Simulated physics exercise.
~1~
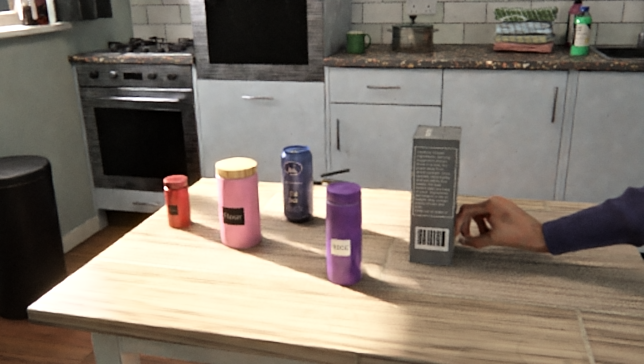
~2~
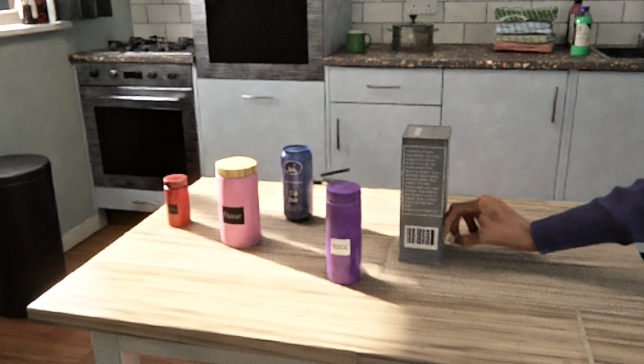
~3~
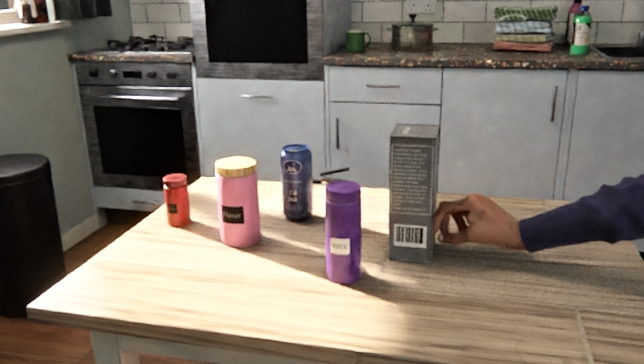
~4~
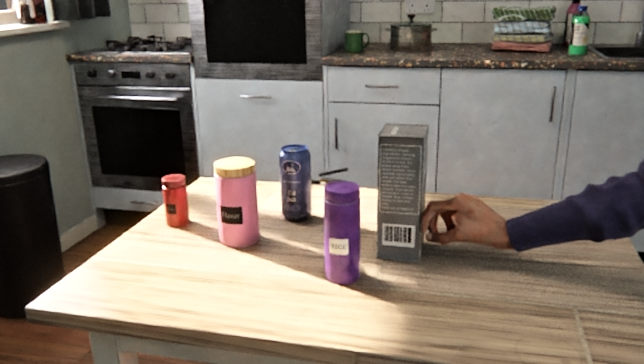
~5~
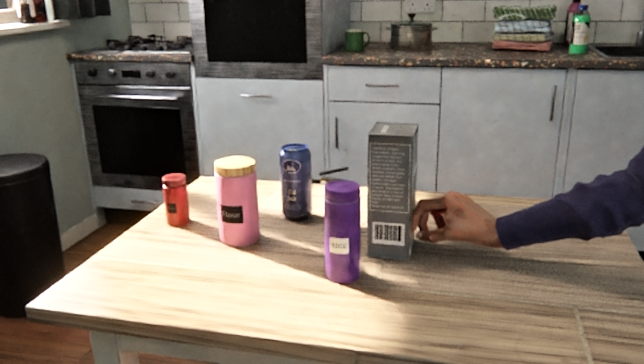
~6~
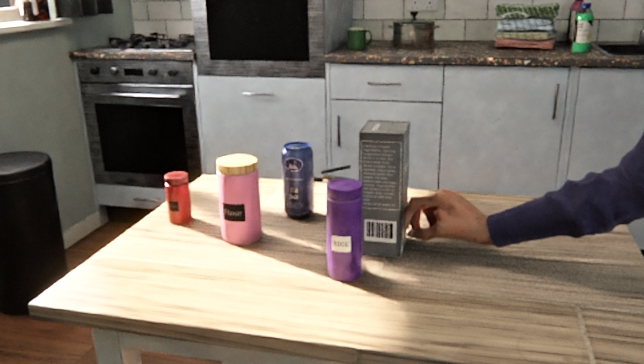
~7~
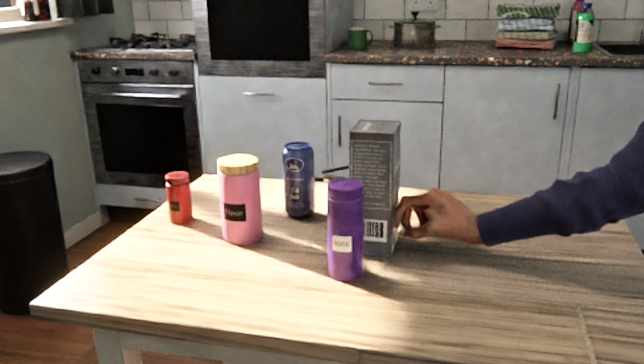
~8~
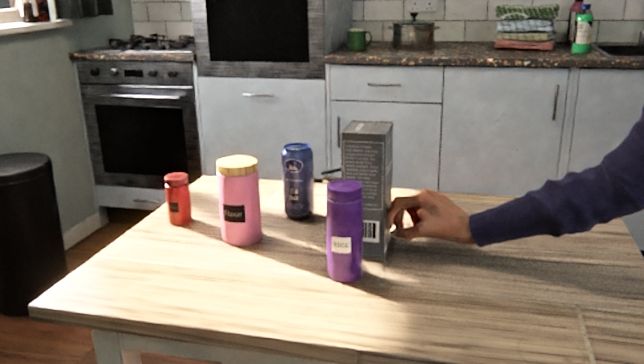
A hand in a dark purple-blue sleeve reaches in from the right and rests against the lower side of a tall grey carton on a pale wooden table, seen from slightly above in a sunlit kitchen. To the left stand a small red shaker, a pink jar with a yellowish lid, a blue can farther back and a purple jar nearer the front. The hand pushes the carton slowly and steadily left. The carton slides upright until it is partly behind the purple jar. It ends still standing, the hand beside it and the other containers unmoved.
